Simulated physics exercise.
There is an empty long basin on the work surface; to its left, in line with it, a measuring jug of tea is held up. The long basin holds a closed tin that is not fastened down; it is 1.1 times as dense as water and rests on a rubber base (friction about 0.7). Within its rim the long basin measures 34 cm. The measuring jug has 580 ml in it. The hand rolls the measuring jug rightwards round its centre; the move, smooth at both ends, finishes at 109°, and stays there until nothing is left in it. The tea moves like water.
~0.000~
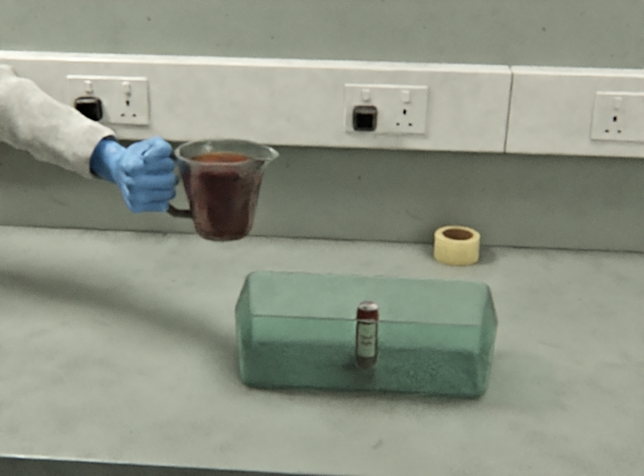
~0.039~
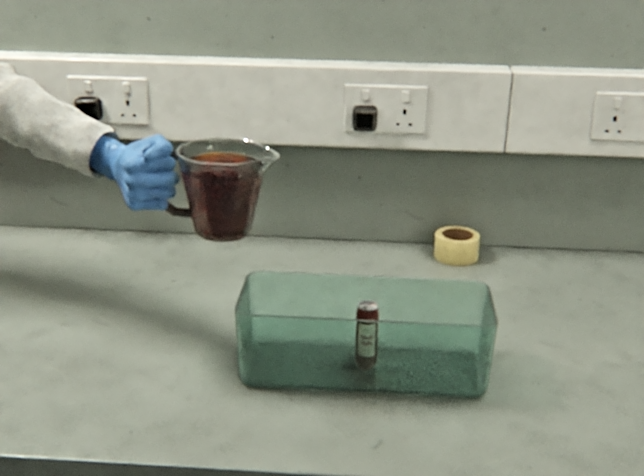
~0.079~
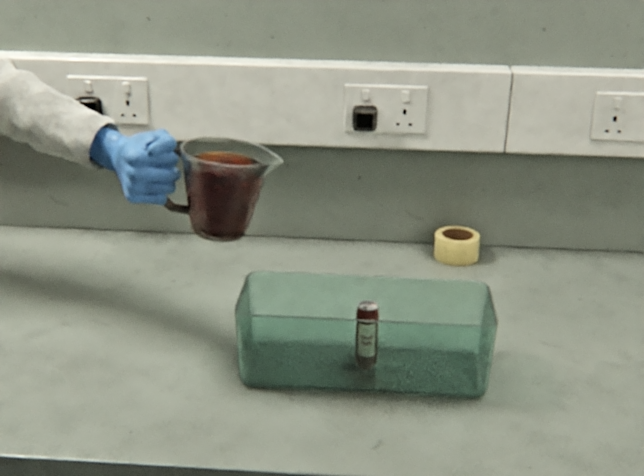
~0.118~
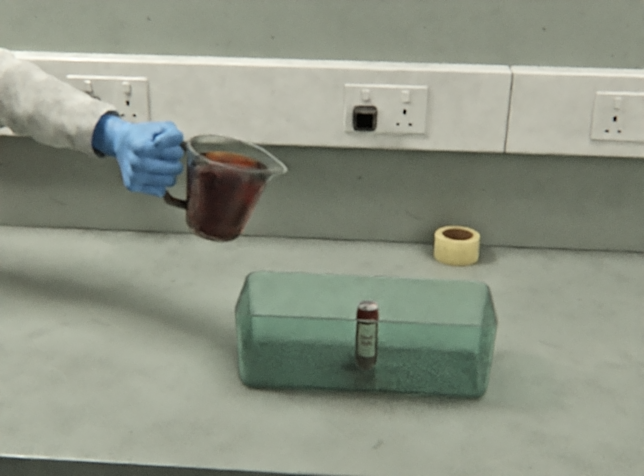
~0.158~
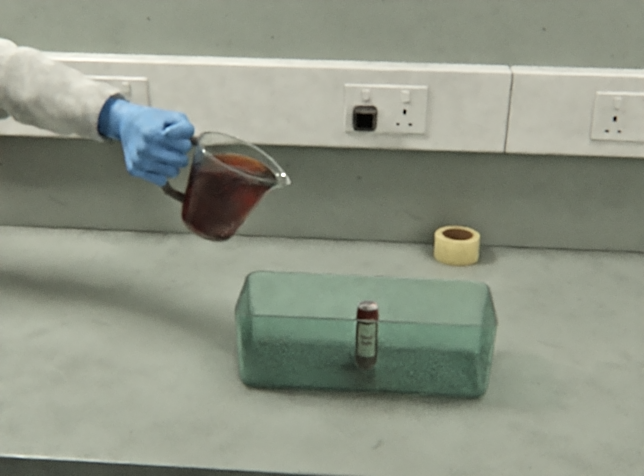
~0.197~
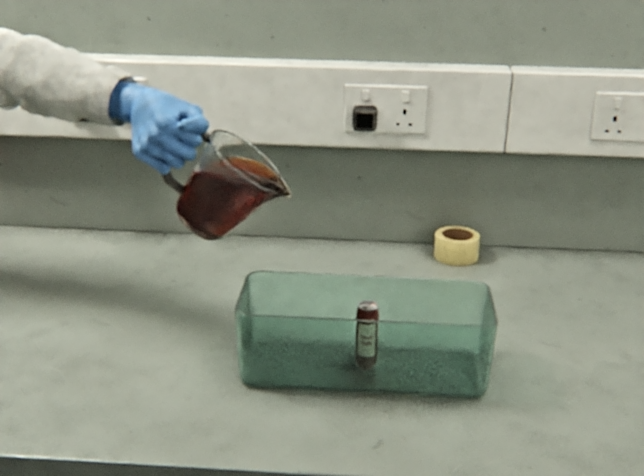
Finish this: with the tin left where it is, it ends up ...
It ends up standing.
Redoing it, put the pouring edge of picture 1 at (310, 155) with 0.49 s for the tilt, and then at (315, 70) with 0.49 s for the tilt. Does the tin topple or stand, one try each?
Run one: It tumbles. Run two: It tumbles.
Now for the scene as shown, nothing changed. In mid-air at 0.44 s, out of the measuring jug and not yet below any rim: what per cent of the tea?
About 30 per cent.
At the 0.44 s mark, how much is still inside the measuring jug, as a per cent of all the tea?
Some 34 per cent.
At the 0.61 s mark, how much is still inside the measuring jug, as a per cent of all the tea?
Close to 4 percent of the whole amount.
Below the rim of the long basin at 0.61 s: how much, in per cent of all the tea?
The fraction sits near 86 in a hundred.
By 0.44 s the tilt is 106° and 35 per cent is still to pour; the tin stands where it began.
By 0.61 s the tilt is 109° and 4 per cent is still to pour; the tin stands where it began.
By 0.79 s the tilt is 109° and 0 per cent is still to pour; the tin stands where it began.
By 0.99 s the tilt is 109° and 0 per cent is still to pour; the tin stands where it began.
At rest the tin stands where it began.
